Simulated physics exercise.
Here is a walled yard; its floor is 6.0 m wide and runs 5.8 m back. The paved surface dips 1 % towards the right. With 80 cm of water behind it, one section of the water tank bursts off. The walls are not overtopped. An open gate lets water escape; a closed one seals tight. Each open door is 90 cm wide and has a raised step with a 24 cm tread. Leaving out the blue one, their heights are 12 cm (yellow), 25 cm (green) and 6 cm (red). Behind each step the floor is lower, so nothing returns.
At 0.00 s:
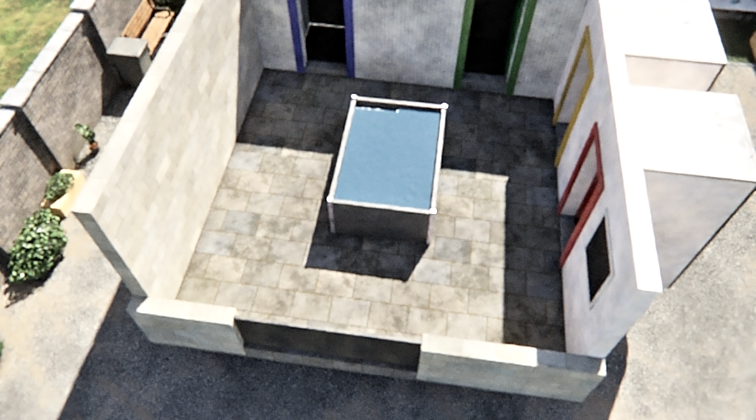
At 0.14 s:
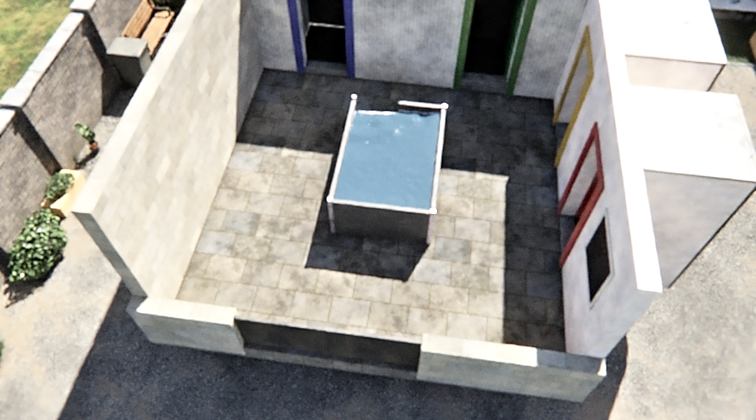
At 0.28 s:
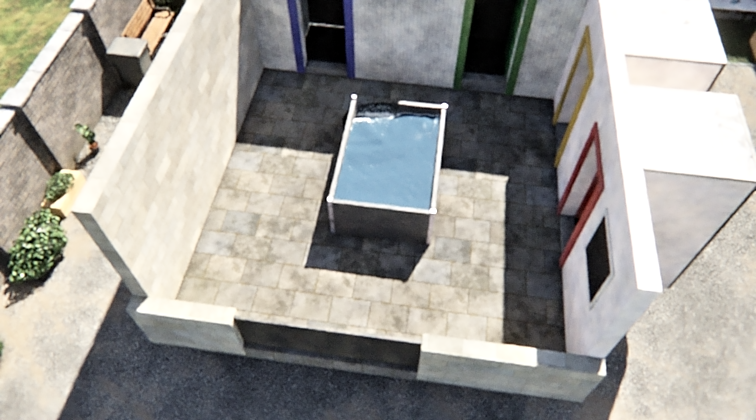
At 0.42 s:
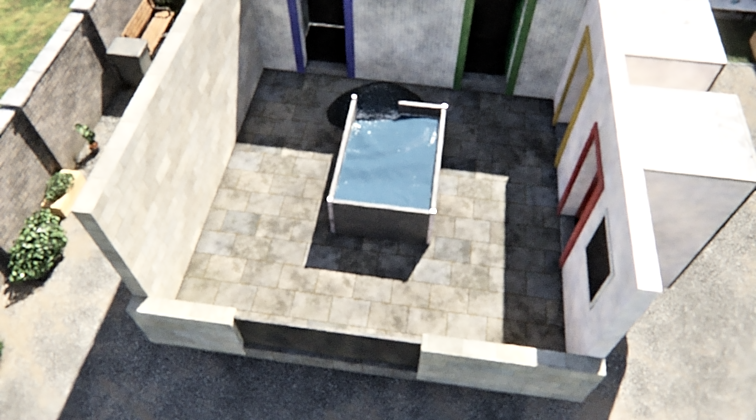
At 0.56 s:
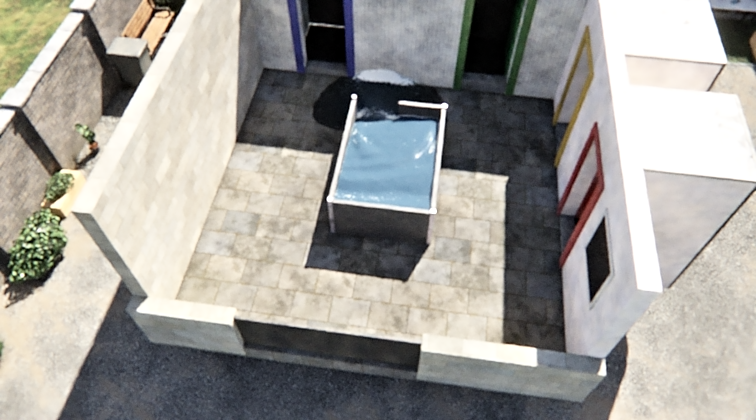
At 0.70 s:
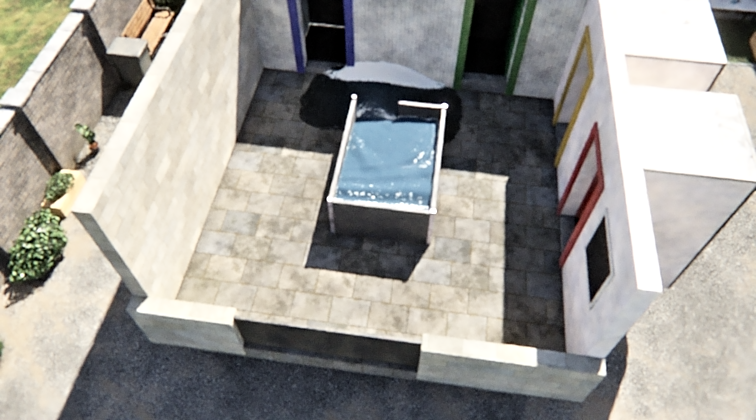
In a walled yard, a tank's far side bursts and water spreads to the blue door.
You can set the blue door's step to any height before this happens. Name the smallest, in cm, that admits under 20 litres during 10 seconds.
It would have to be roughly 23 cm high.
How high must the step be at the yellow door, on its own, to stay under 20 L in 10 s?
Roughly 16 cm at yellow.
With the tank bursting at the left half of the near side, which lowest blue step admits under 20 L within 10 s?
Some 9.5 cm.
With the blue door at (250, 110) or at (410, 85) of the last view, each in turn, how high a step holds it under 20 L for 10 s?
About 17 and 35 cm.
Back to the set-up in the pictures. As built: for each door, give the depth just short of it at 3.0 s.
In cm: Yellow 19, green 9, red 3, blue 19.
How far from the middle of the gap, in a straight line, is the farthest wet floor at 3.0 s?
About 4.0 m.
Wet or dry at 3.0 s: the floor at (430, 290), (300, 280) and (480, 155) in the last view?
In turn: Still dry, not reached, wet.
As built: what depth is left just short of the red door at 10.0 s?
Some 14.5 cm.
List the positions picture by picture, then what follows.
The water tank at (391, 154) is whole and still, 80 cm deep; the blue door at (323, 34) is dry, in the first frame.
The gap is on the far side, the front 0.3 m out at a hidden place; the back of the water tank holds 80 cm, in the second frame.
The front is at a hidden place, 0.8 m from the gap on the far side; 0.7 m2 of floor is wet, 80 cm left at the back, in the third frame.
Water pours out on the far side and has run 1.4 m, to (377, 85); about 7 cm deep outside, 80 cm at the back, in the fourth frame.
The front is at (346, 77), 1.6 m from the gap on the far side; 3.1 m2 of floor is wet, 78 cm left at the back, in the fifth frame.
Water pours out on the far side and has run 1.8 m, to (321, 75); about 6 cm deep outside, 70 cm at the back; water is at the blue door at (323, 34), in the sixth frame.
After 1.4 s water covers 20 % of the floor, deepest (48 cm) near (384, 81); 27 cm at the blue door, 14 litres in over its 13 cm step.
After 3.0 s water covers 50 % of the floor, deepest (32 cm) near (273, 69); 19 cm at the blue door, 83 litres in over its 13 cm step.
After 10.0 s water covers 100 % of the floor, deepest (15 cm) near (558, 232); 8 cm at the blue door, 105 litres in over its 13 cm step.
At the blue door as built, the water arrived by 0.7 s and peaked near 27 cm at 1.4 s.
With a step of 19 cm, 43 litres would have come in within the 10 s; with 25.5 cm, 11 litres. So under 20 litres takes about 23 cm.
